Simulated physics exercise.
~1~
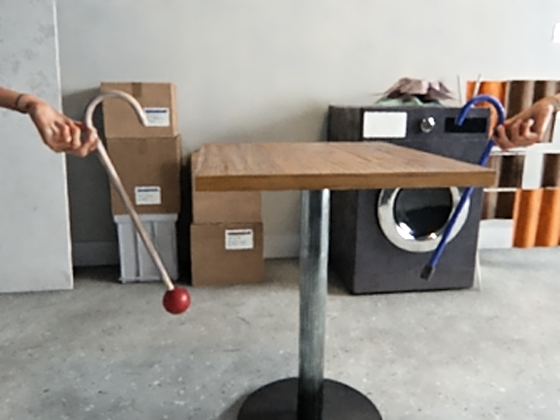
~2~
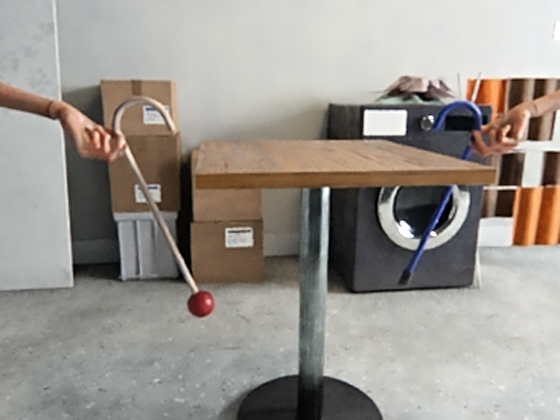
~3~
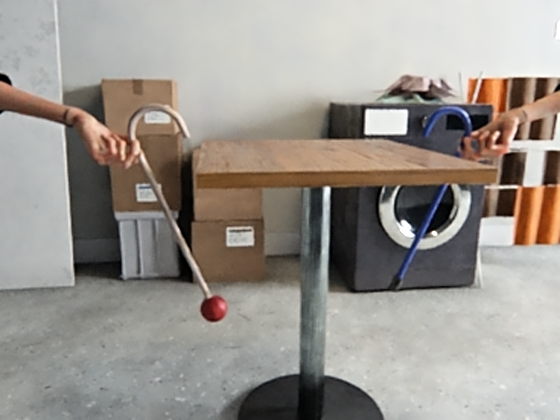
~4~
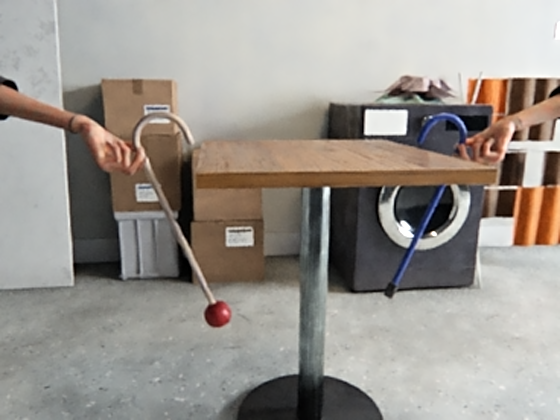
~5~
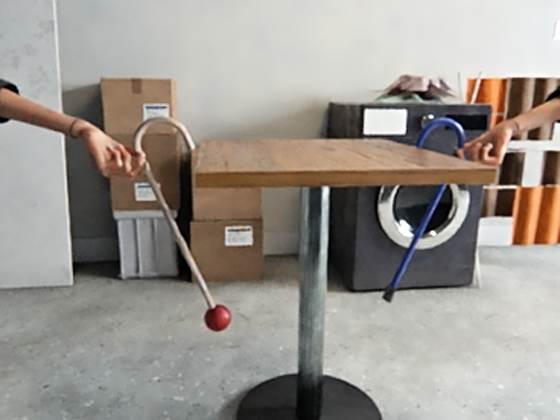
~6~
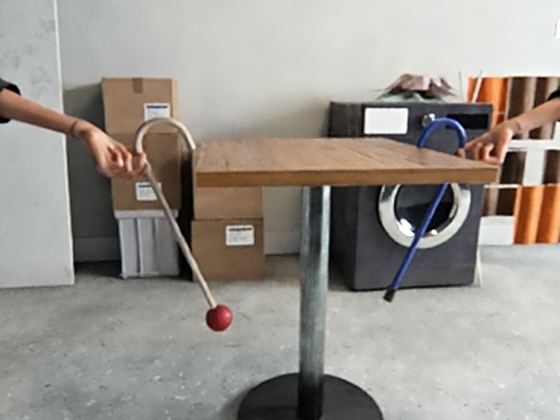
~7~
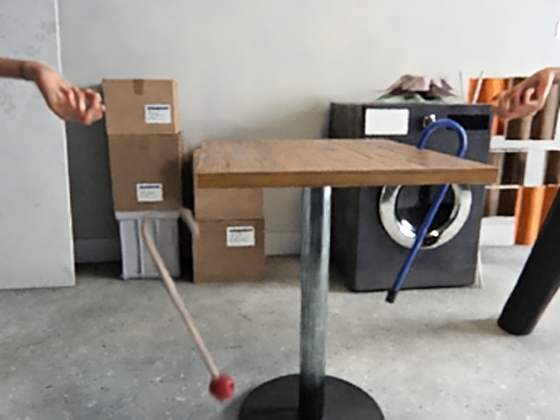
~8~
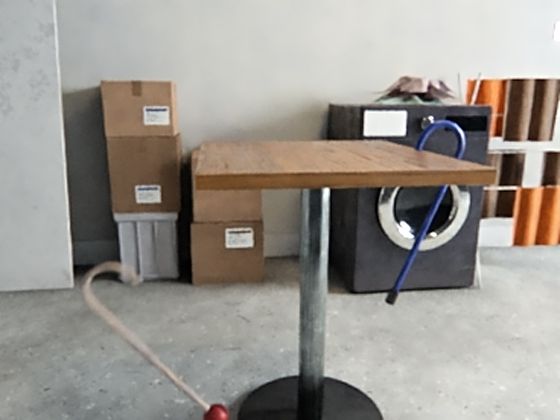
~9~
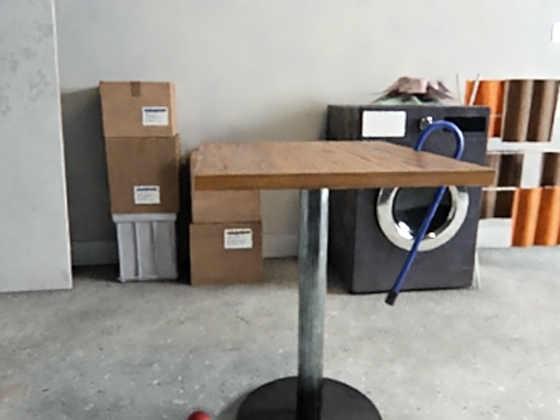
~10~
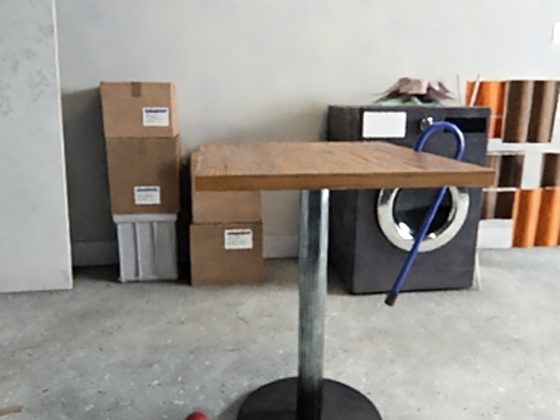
Two hands reach in from either side of a wooden table on a metal post, seen from the front in a grey room with stacked boxes and a dark washing machine behind. The left hand holds a pale curved handle ending in a red ball, the right a blue cane. Both hands bring the hooks inward to the table's edges and steady them there. The hands then let go and draw back. The red-tipped piece slips off and drops, tilting as it falls to the floor until only its red end shows, while the blue cane stays hanging from the right edge.
